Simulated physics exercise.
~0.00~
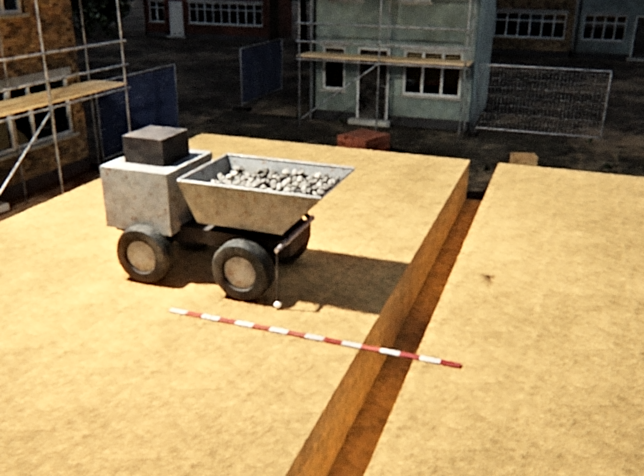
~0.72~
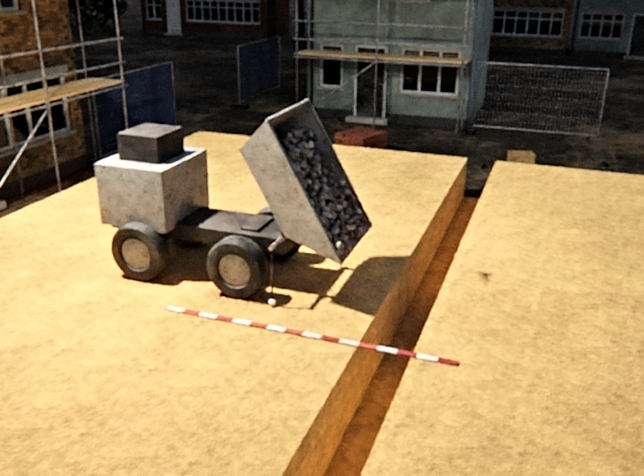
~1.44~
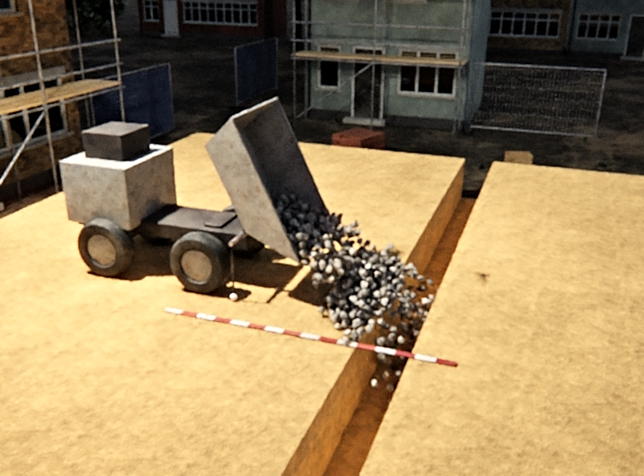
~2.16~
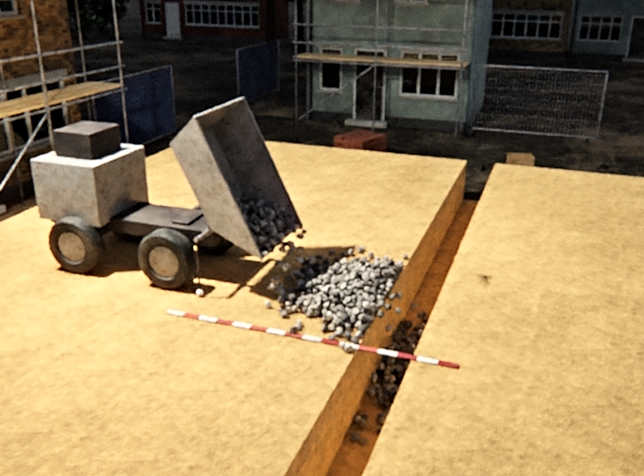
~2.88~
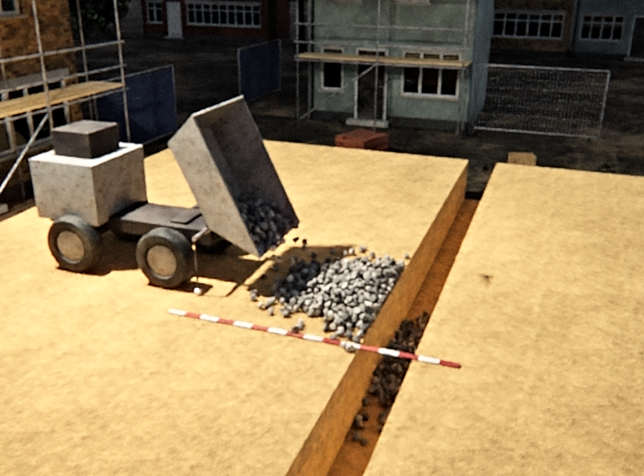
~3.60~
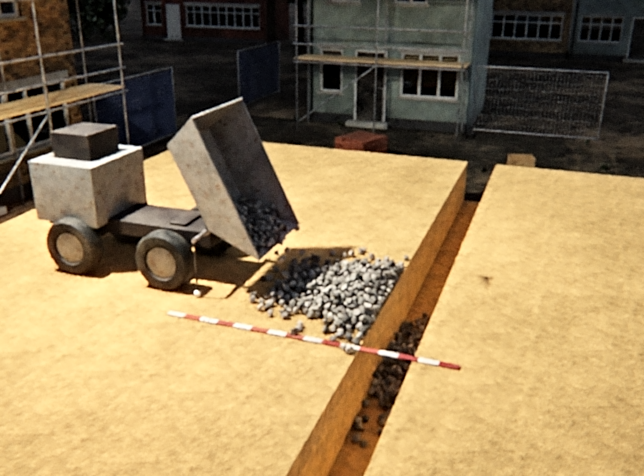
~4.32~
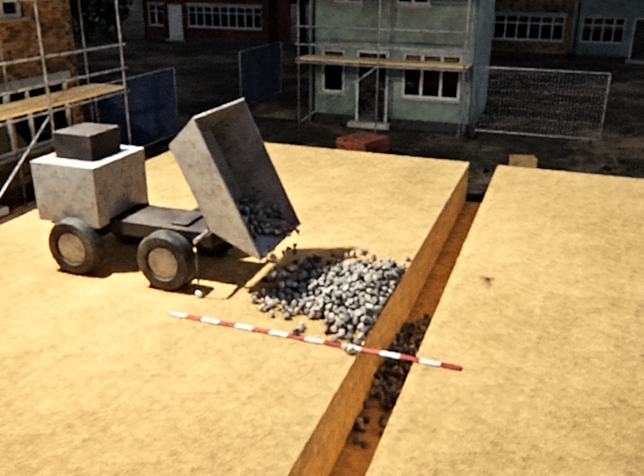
A small grey dumper loaded with pale grey stones stands at left on a sandy yellow building site, seen from above, with scaffolding and houses behind. A straight trench cuts the ground to its right, and a red-and-white striped staff lies across the foreground, reaching over the trench. The skip tips up steeply towards the trench, and the machine moves back to the left as stones pour out. Some tumble over the edge into the trench. The skip stays raised with a few stones inside, the largest heap lying short of the edge and a smaller share in the trench.
